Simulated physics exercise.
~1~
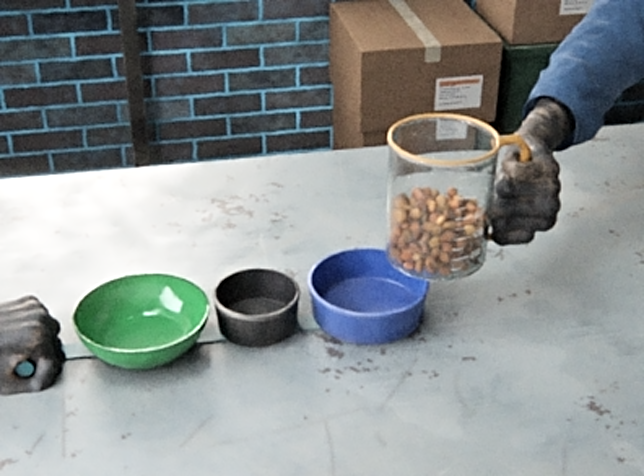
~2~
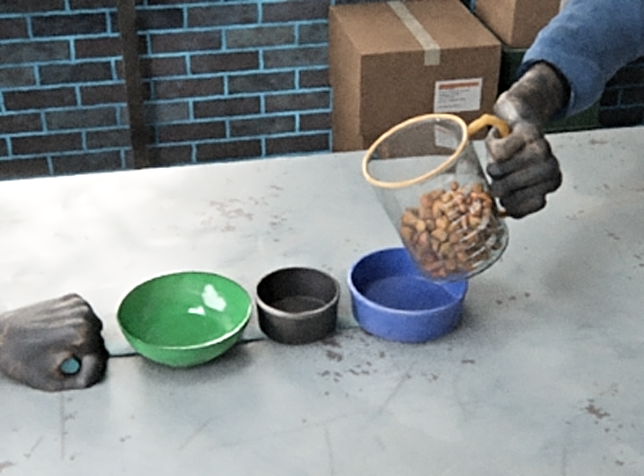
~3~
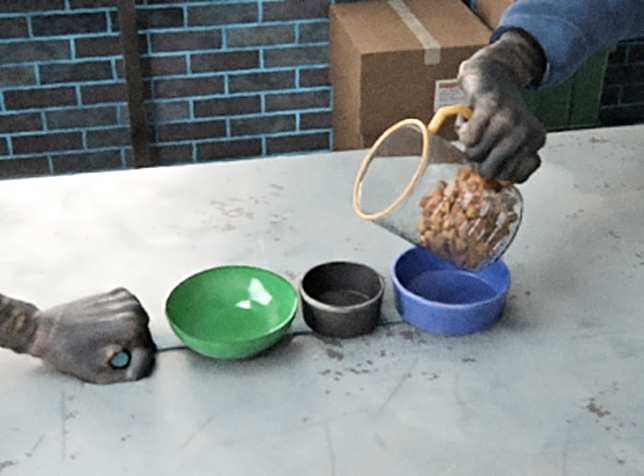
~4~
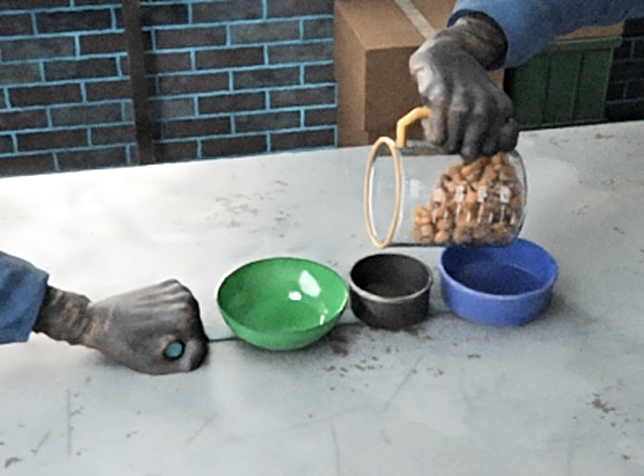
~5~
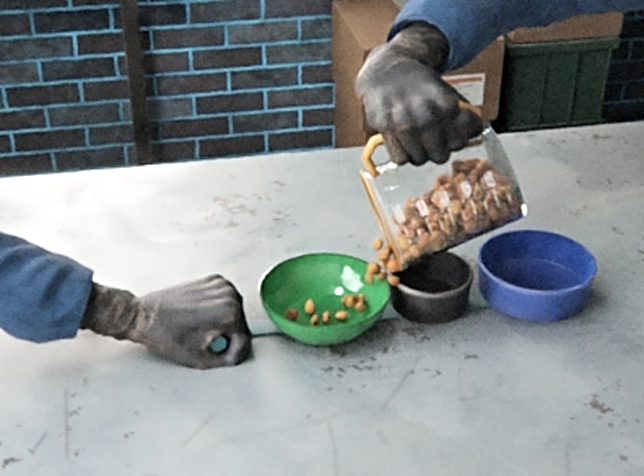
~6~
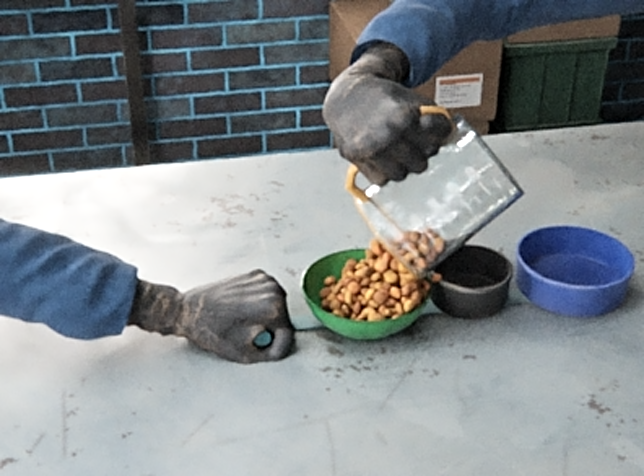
To begin with, a glass jug of brown kibble is held by a gloved hand above a blue dish, in a row with a black dish and a green bowl on a grey table. Another dark hand at the left moves along as the three containers slide steadily to the right. Meanwhile, the jug tips leftward until it lies on its side, still holding its load. Tilting further, it starts spilling pieces into the green bowl. By the close, the green bowl is heaped with kibble, some remains in the steeply tipped jug, and the blue dish is empty.
